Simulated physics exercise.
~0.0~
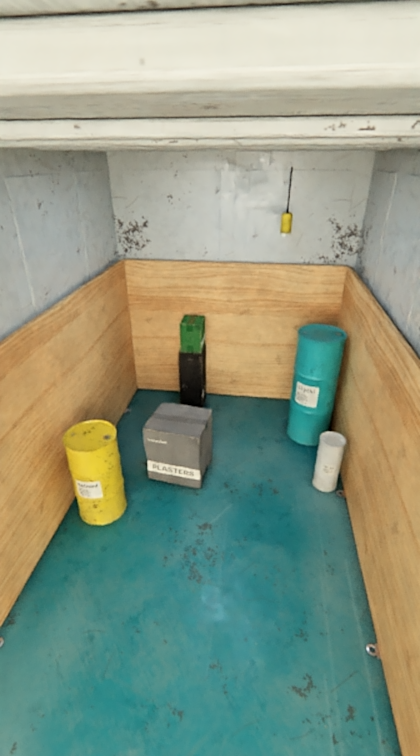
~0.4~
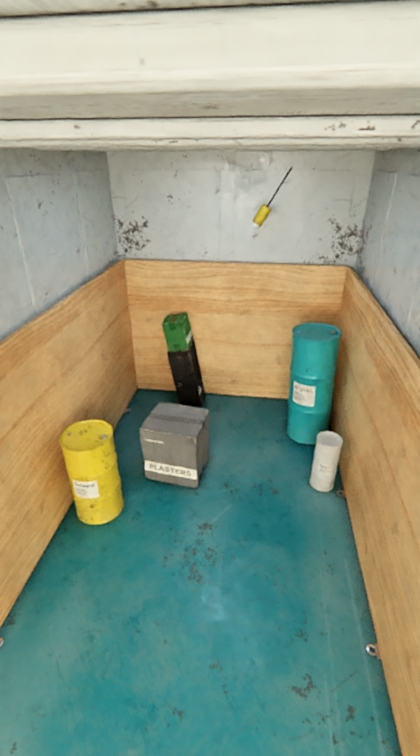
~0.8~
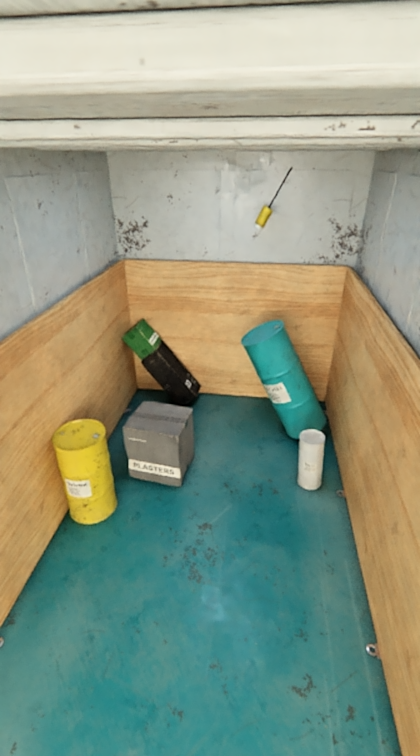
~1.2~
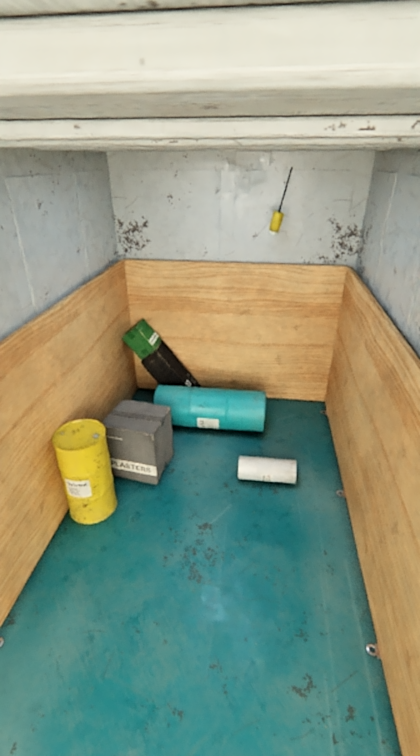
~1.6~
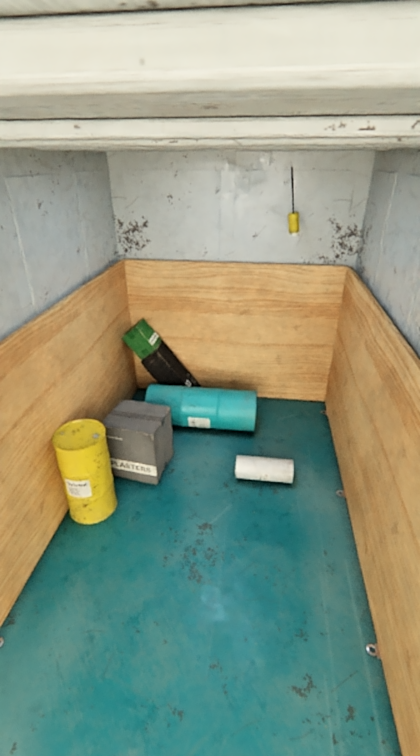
At the start, a yellow drum, a grey box, a turquoise drum, a white canister and a green box above a black one stand upright in a wood-sided cargo space, while a yellow-handled object hangs from the back wall. The hanging object swings left, and the green and black boxes lean left. They tilt farther as the turquoise drum tips and the grey box slides left. Next, the turquoise drum and white canister topple onto their sides. Finally, the hanging object swings back, the green and black boxes remain leaning, and the grey box and yellow drum stand upright.
